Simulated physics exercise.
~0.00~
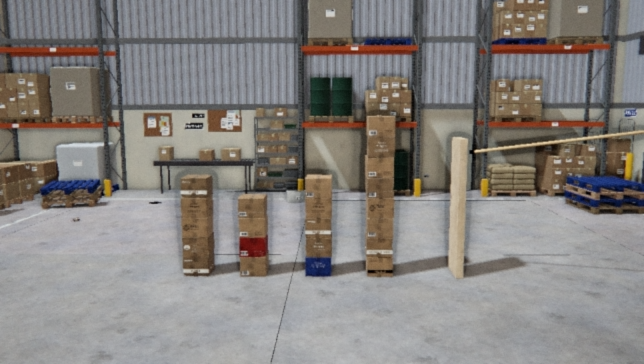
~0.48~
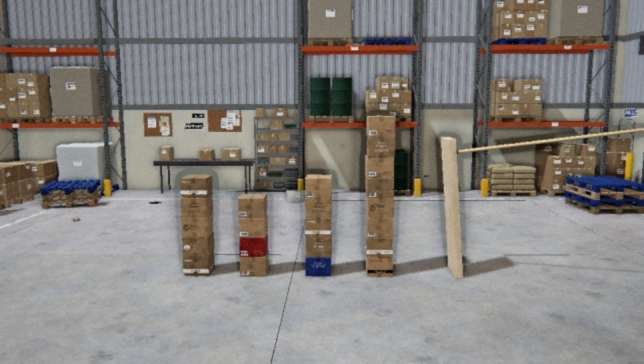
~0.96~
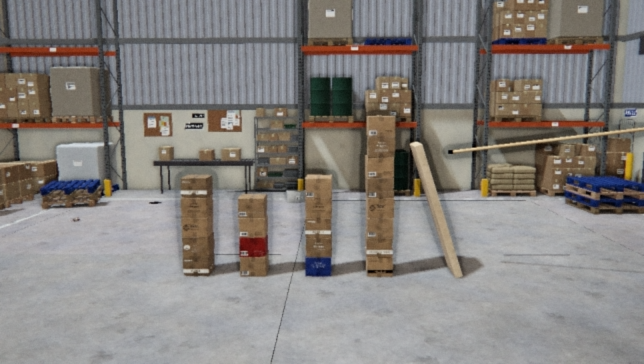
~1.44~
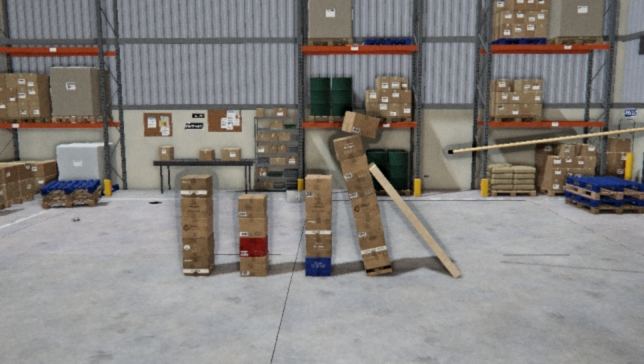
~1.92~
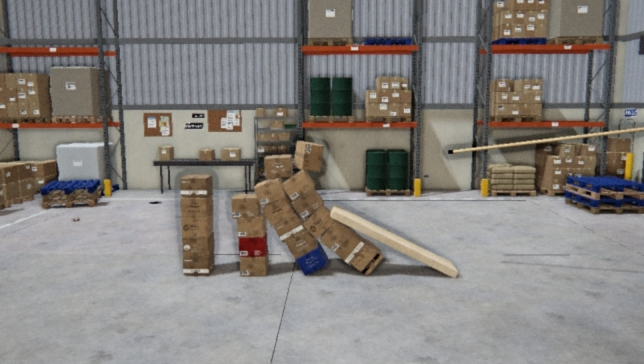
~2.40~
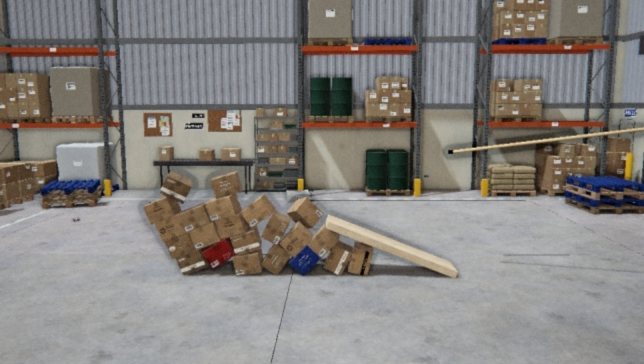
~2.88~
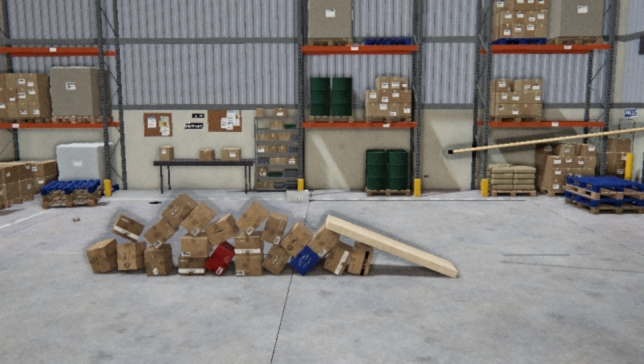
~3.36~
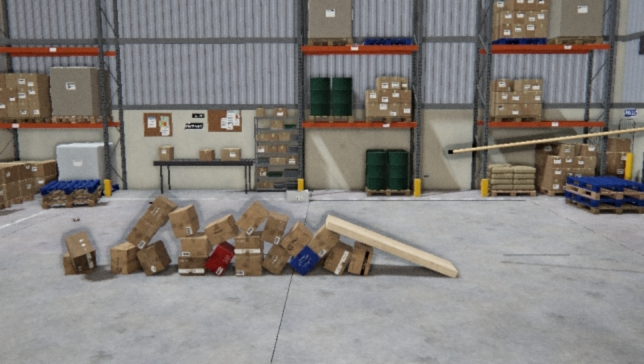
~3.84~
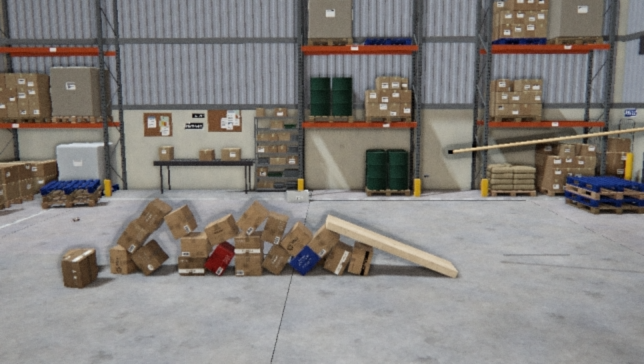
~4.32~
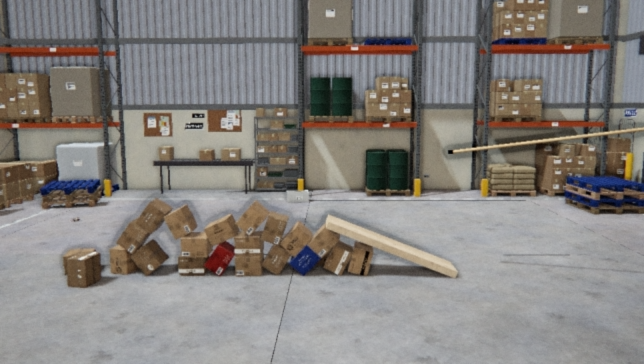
In the video, a pole nudges an upright pale board in a warehouse, and it tips left into the tallest of four carton stacks, which topple leftward one after another until the cartons lie in a jumbled heap, with the board resting slanted against its right end.
